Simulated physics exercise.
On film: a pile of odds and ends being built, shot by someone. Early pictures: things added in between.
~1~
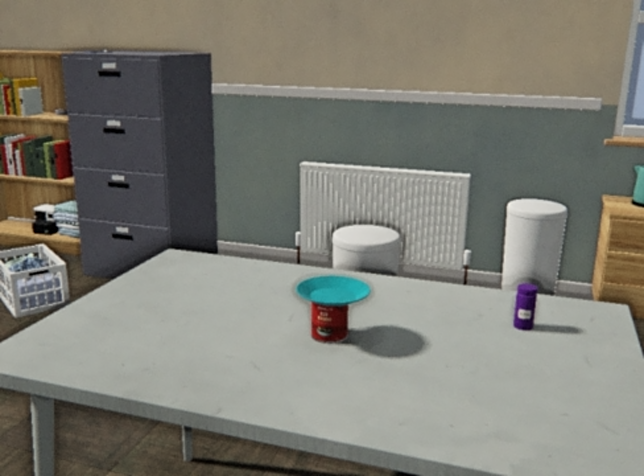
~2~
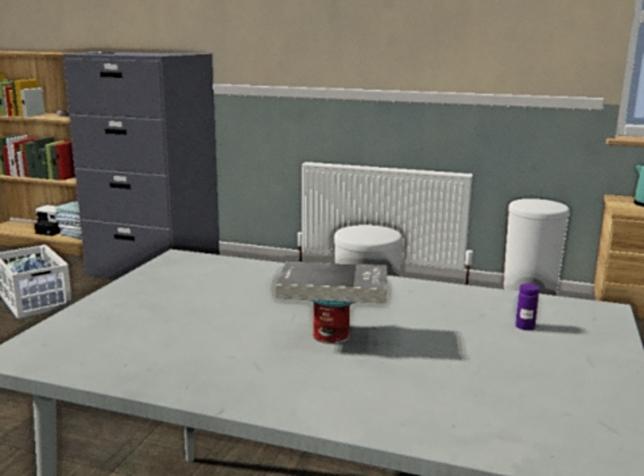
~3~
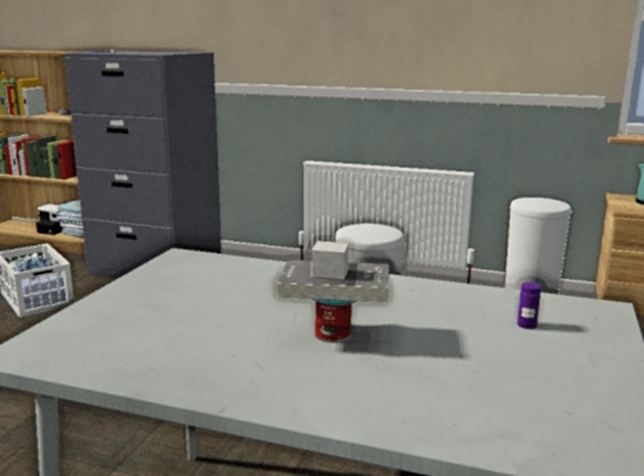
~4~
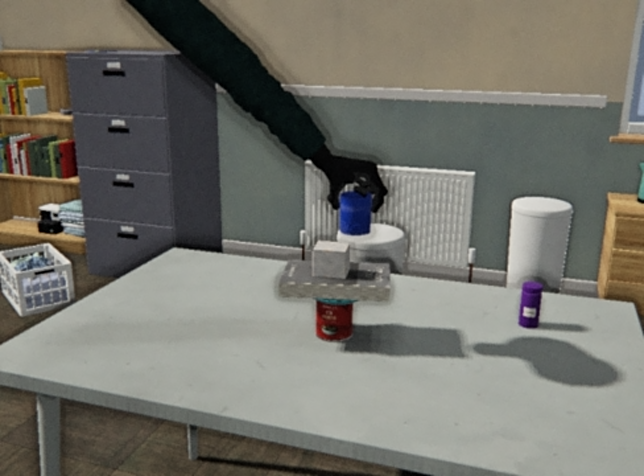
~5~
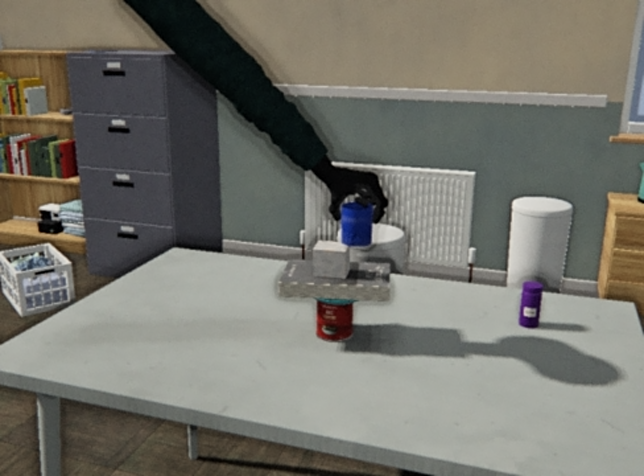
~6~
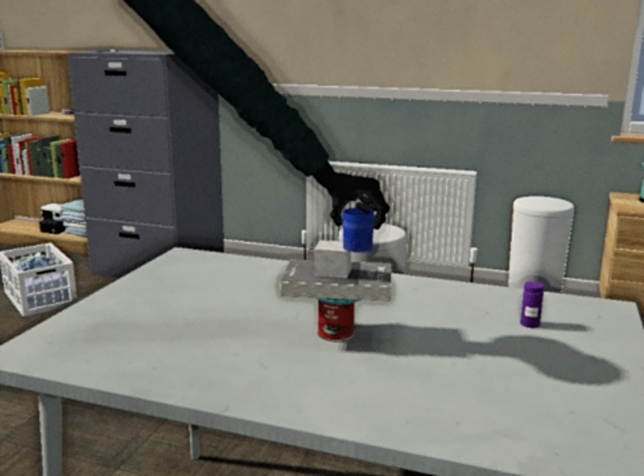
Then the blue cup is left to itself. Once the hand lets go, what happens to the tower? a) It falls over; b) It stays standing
The answer is a.
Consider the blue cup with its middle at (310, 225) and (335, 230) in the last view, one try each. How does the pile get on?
Result 1: Pile falls; result 2: Pile stable.
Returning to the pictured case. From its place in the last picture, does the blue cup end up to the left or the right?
It heads rightwards.
Then, 0.30 s after the last picture, blue cup now fallen.
Then, 0.50 s after the last picture, things are still on the move.
Then, 0.70 s after the last picture, as before.
Then, 2.00 s after the last picture, blue cup resting near (433, 330).
At rest, fallen, blue cup; the other 5 in place. Seen from the same camera at the end, blue cup near (433, 330). The pile gives way.
